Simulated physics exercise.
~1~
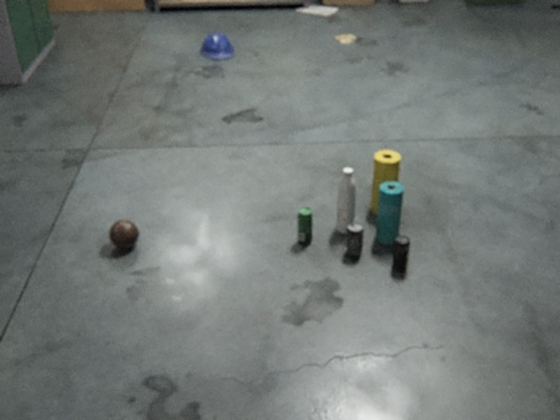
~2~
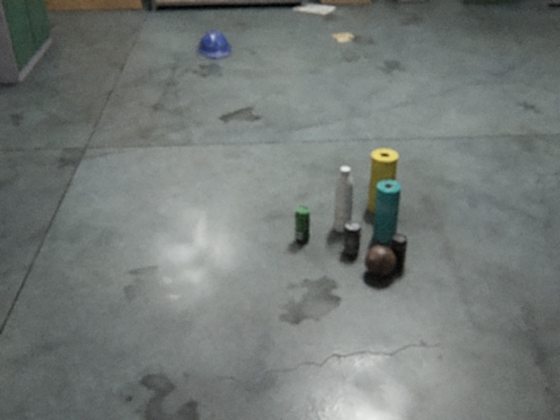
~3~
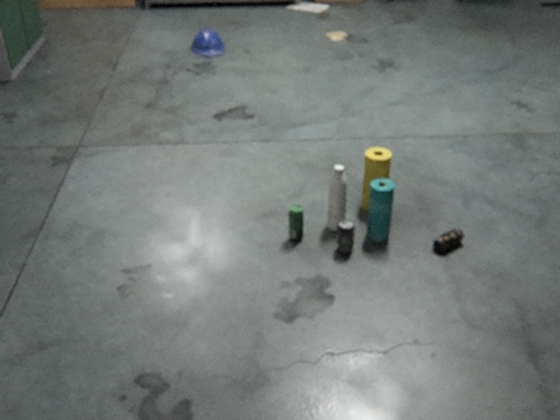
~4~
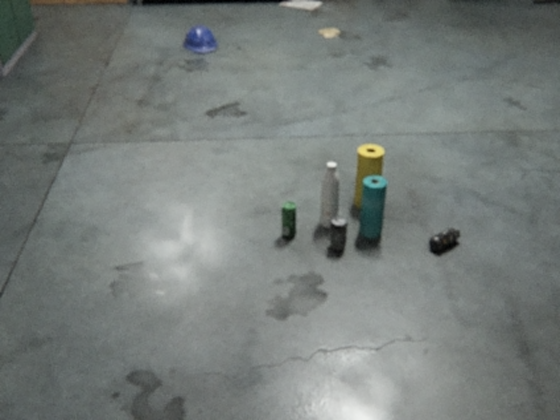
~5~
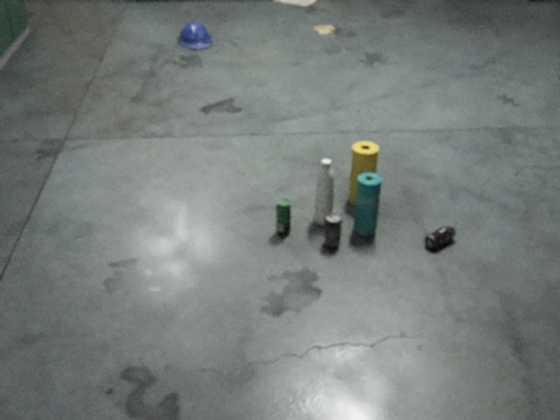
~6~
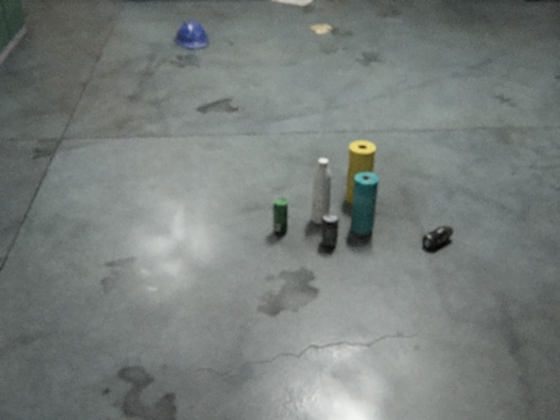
On a grey concrete floor, a brown ball rolls right into a black can, leaving it on its side while five items stand.
